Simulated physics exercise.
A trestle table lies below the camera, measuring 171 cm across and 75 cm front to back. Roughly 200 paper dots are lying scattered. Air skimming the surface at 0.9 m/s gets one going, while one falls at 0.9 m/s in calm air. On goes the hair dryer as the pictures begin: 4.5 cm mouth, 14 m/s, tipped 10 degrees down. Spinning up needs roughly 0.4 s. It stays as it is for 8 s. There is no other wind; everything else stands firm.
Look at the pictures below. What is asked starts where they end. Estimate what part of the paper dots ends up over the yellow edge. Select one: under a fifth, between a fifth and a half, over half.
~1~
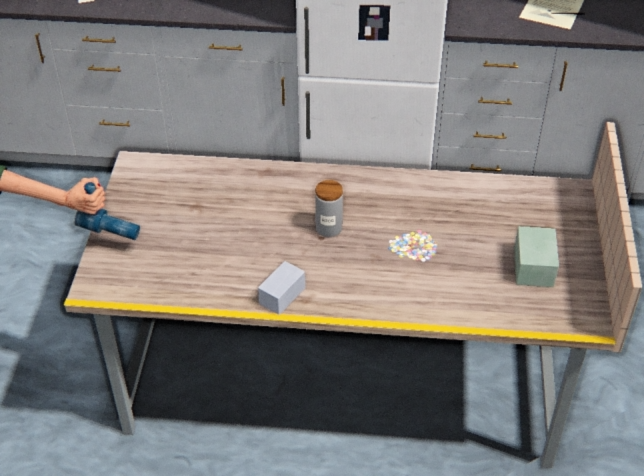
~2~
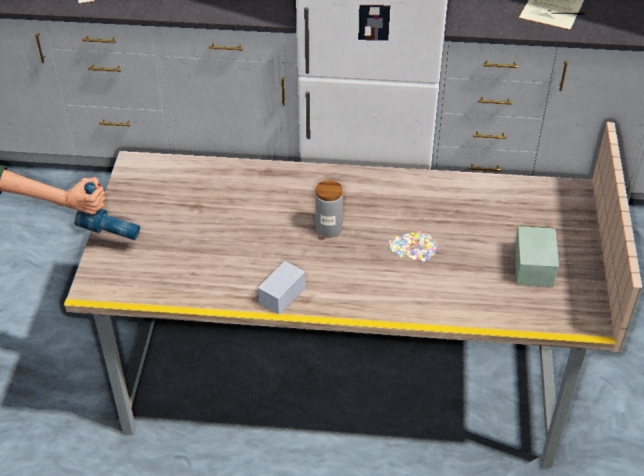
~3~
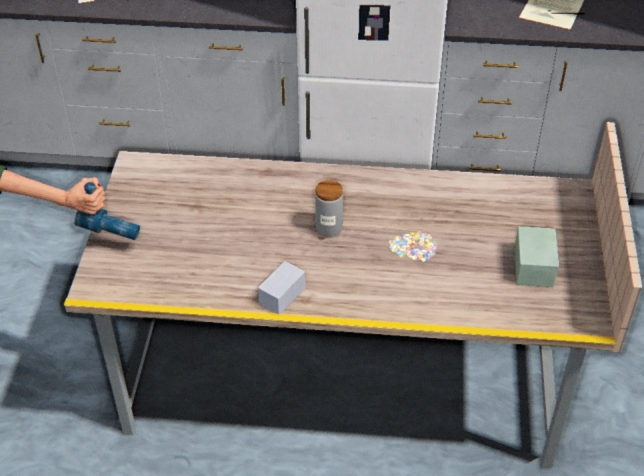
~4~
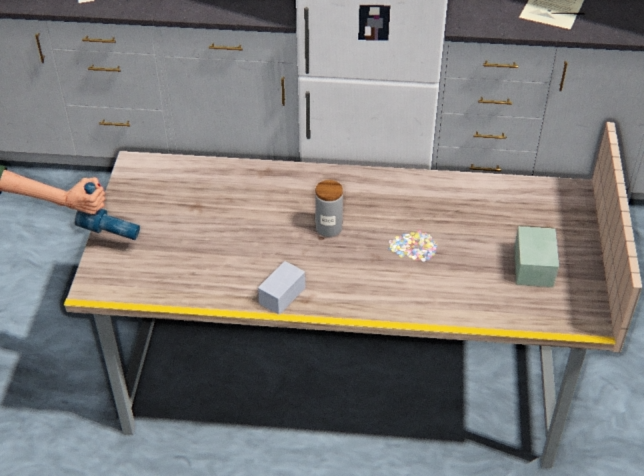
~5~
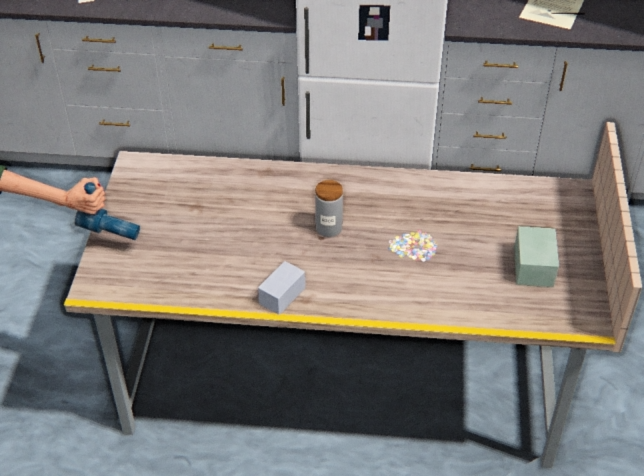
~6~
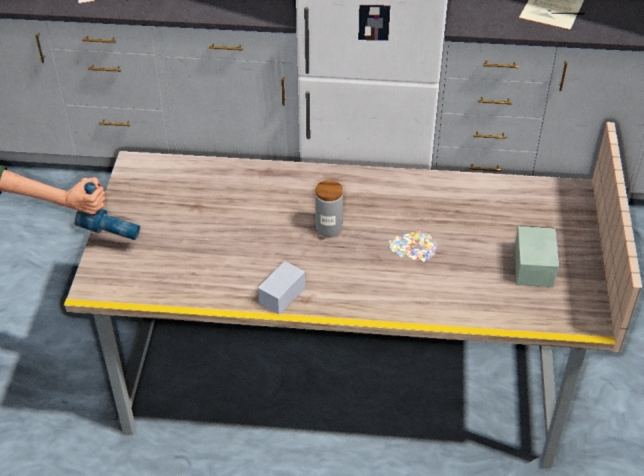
I would select less than a fifth.
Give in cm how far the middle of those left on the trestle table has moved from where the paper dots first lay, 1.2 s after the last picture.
Roughly 60 cm.
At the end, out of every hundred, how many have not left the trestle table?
I'd say close to 5 percent.
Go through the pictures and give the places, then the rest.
In the first picture, the middle of the paper dots is near (414, 246), none has stirred yet and the mouth of the hair dryer is at (137, 233).
In the second picture, the middle of the paper dots is near (414, 246), none has stirred yet and the yellow edge is centred on (335, 324).
In the third picture, the middle of the paper dots is near (414, 246), none has stirred yet, the top of a jar is at (329, 189) and the top of a block is at (538, 246).
In the fourth picture, the middle of the paper dots is near (414, 246) and none has stirred yet.
In the fifth picture, the middle of the paper dots is near (414, 246) and none has stirred yet.
In the sixth picture, the middle of the paper dots is near (414, 246) and none has stirred yet.
Then, 1.2 s after the last picture, 0 % are over the yellow edge; the middle of those still in play is near (576, 197); 18 % have settled or left.
Then, 2.2 s after the last picture, 0 % are over the yellow edge; the middle of those still in play is near (573, 209); 72 % have settled or left.
Then, 4.0 s after the last picture, 0 % are over the yellow edge; 88 % have settled or left.
Then, 7.6 s after the last picture, at the end, 0 % are over the yellow edge.
